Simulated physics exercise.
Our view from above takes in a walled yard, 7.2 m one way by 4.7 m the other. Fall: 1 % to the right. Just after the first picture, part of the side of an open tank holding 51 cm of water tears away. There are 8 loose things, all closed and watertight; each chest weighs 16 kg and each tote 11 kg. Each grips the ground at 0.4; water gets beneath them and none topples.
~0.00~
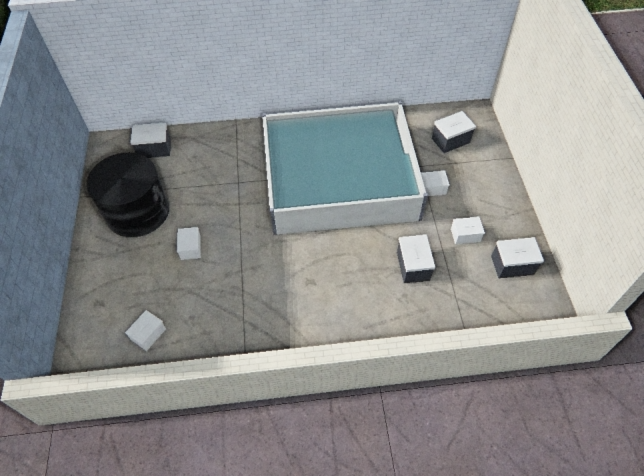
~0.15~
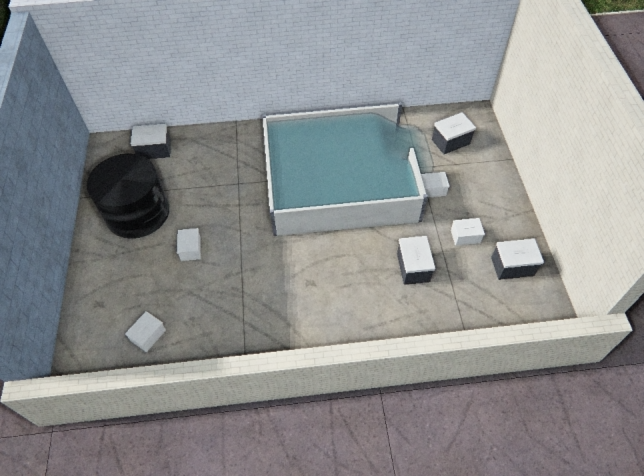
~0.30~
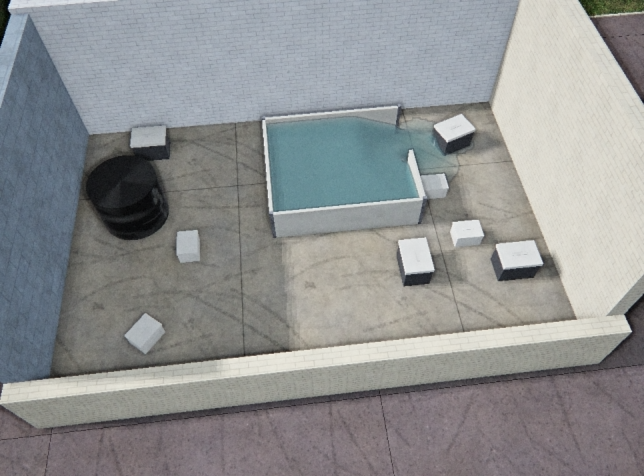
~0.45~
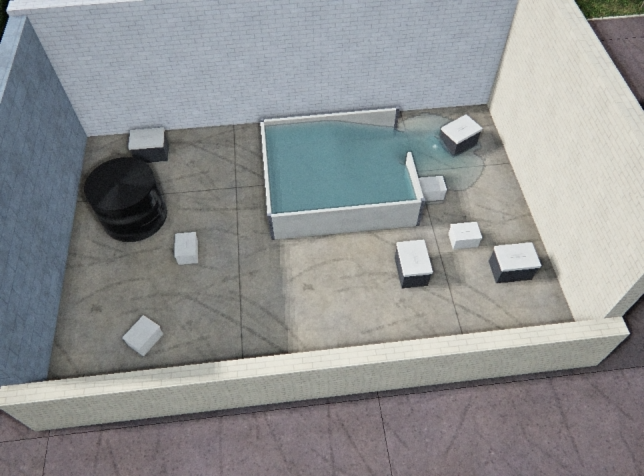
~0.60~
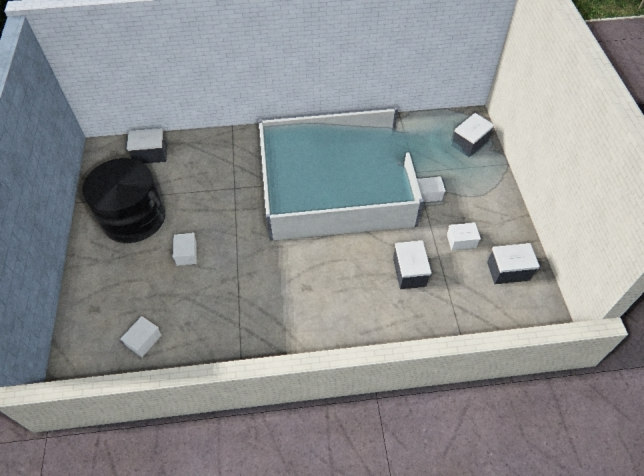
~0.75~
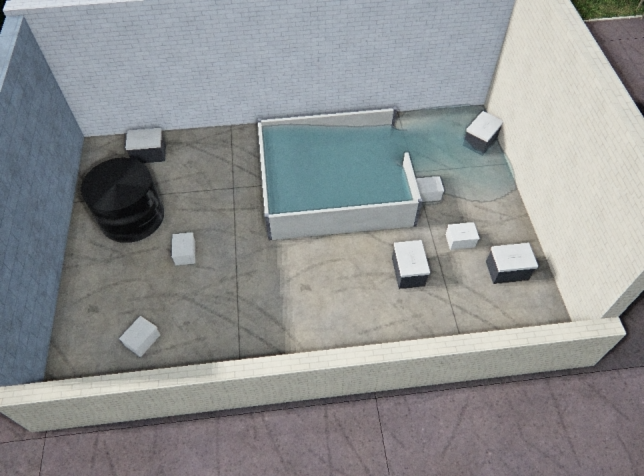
Water poured out through a gap in the right side of a raised tank in a walled yard, spread over the concrete, and pushed a nearby white-topped box a short way toward the right wall.
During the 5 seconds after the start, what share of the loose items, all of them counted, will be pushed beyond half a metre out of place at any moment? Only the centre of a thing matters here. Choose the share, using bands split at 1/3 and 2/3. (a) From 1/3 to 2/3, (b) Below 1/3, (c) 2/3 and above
Option a: From 1/3 to 2/3.
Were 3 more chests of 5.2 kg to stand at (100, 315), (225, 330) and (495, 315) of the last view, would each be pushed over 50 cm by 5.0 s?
Within it, within it, beyond it.
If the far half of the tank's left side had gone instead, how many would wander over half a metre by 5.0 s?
Result: 2.
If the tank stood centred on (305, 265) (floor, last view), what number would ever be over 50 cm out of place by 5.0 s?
Then 4 of them would.
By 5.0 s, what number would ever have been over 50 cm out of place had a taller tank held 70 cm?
The answer would then be 4.
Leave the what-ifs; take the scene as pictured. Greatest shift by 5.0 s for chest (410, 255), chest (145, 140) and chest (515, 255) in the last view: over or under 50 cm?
One by one: Below the line; below the line; above the line.
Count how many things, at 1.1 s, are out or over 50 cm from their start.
The count is 1.
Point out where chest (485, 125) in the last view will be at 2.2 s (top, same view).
Look for it near (515, 166).
After 1.1 s 1 of 8 are over 50 cm from their spots; 0 afloat.
After 2.2 s 1 of 8 are over 50 cm from their spots; 1 afloat.
After 3.5 s 2 of 8 are over 50 cm from their spots; 2 afloat.
After 5.0 s 3 of 8 are over 50 cm from their spots, and 3 have been at some point; 1 afloat.
